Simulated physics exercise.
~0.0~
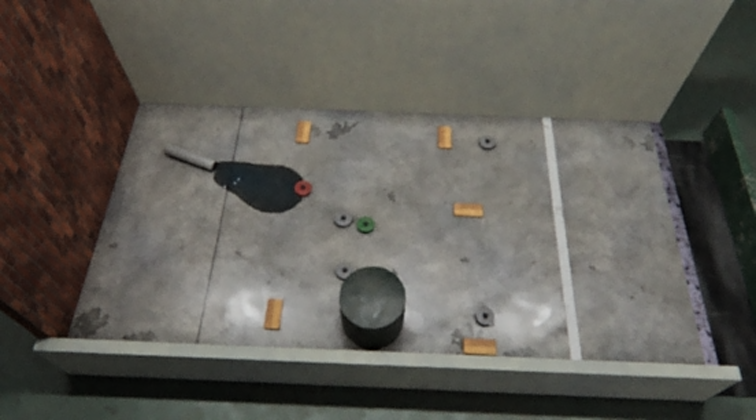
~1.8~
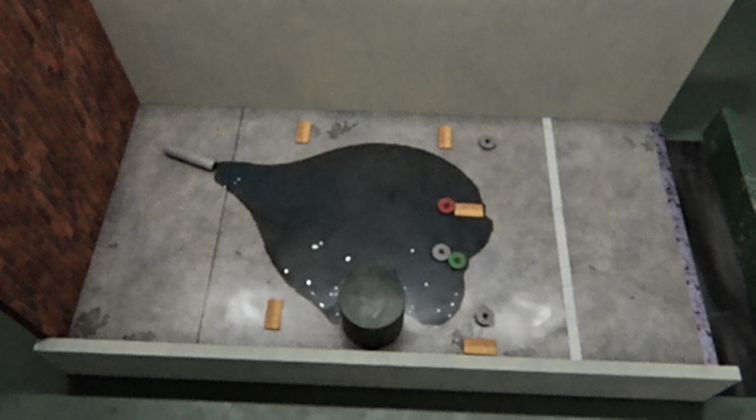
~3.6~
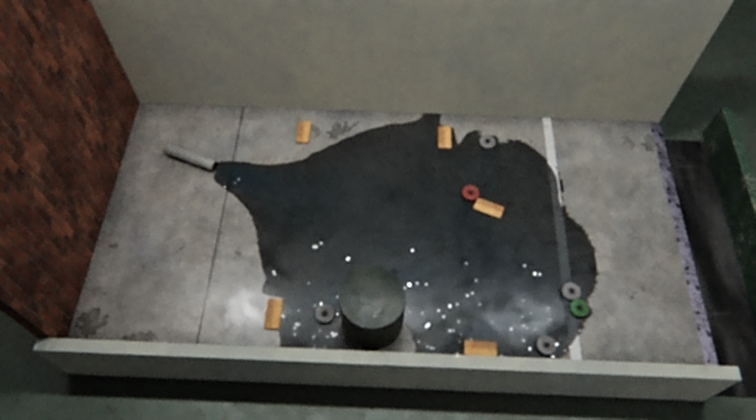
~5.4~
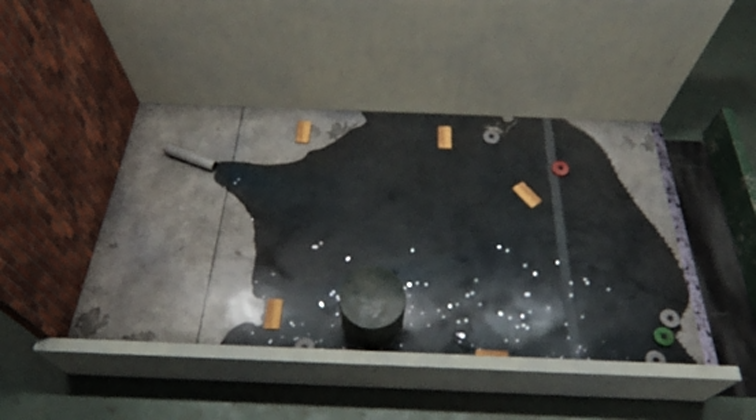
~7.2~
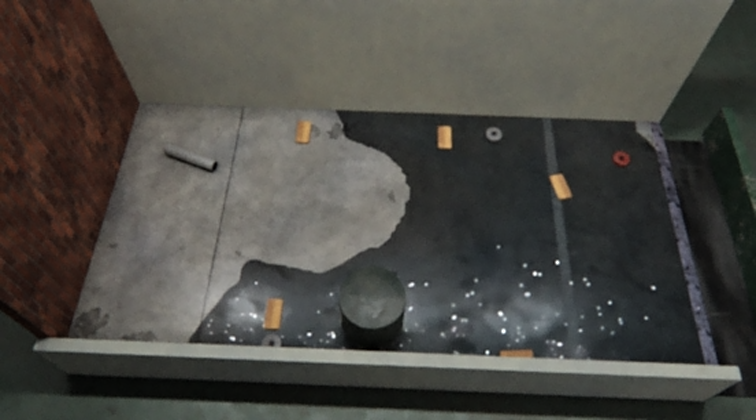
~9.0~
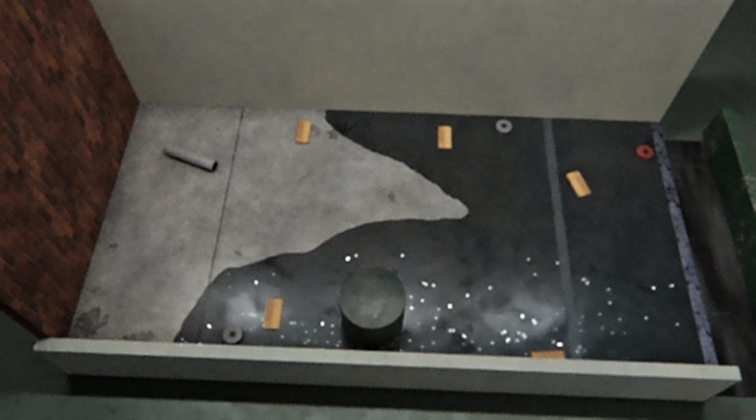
At first, dark water spills from a pipe on the left of a walled grey floor, reaching a red lid among scattered round lids and tan boards. The pool spreads right around a dark cylinder, carrying the red lid along while the green lid and a grey one move right beside each other. The green lid crosses the pale stripe, then the red one follows, and a middle board turns and drifts after them. Meanwhile, a grey lid near the cylinder slides left along the lower wall. The flow stops and the floor by the pipe is left bare. Finally, the green lid is gone, while the red lid sits near the right edge.
